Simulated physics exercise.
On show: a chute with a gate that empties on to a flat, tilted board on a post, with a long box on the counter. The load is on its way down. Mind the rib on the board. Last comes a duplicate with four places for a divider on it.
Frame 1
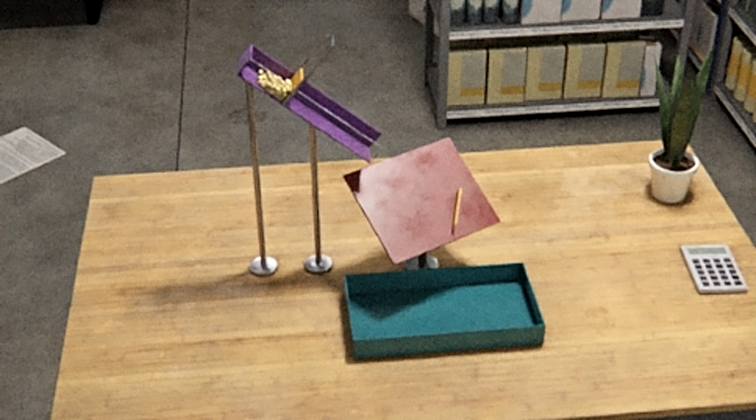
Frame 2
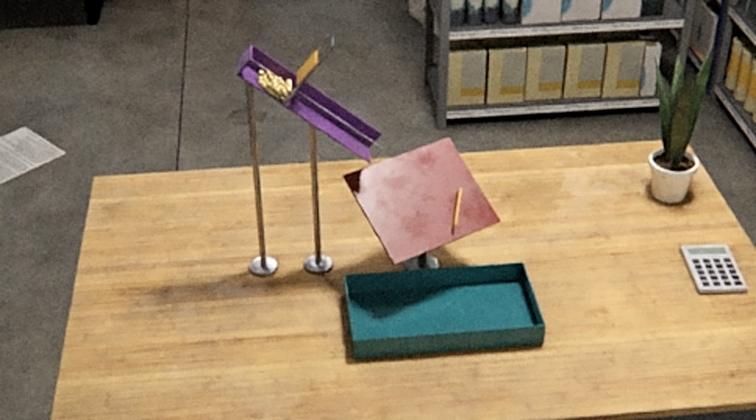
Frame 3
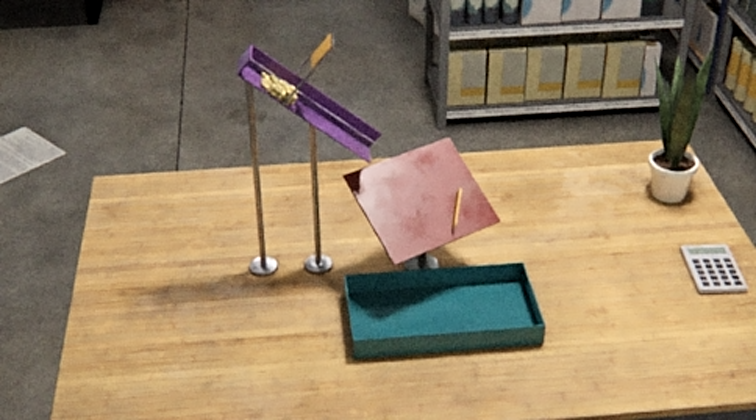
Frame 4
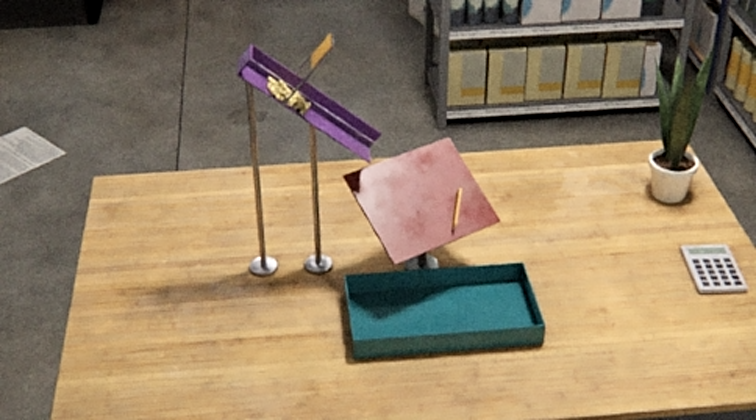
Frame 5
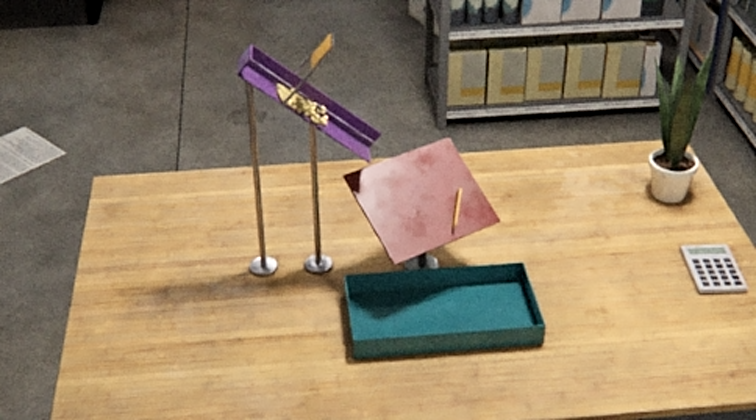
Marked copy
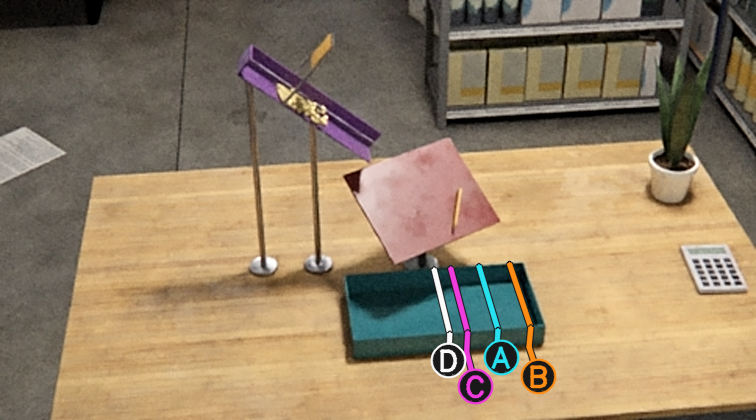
In a room with a grey floor and shelves of boxes behind, a wooden counter is seen from above at an unmoving angle. A purple chute slopes down to the right on two thin posts, above a tilted reddish board with a small rib and an empty teal box, with a potted plant and calculator at right. The chute's orange gate lifts, and the pale yellow beans slide partway down the chute.
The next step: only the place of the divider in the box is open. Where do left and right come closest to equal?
The best line is C.
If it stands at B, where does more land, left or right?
The left side.
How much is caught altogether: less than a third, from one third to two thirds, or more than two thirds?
It is more than two thirds.
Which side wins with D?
More lands on the right.
On the marked copy, line A crosses the front rim at (497, 329); line B crosses the front rim at (530, 326); line C crosses the front rim at (467, 331); line D crosses the front rim at (449, 333).
With A, of what is caught, nearly all on the left of the divider, a small part on the right.
With B, of what is caught, nearly all on the left of the divider, a stray few on the right.
With C, of what is caught, about a third on the left of the divider, about two thirds on the right.
With D, of what is caught, a stray few on the left of the divider, nearly all on the right.
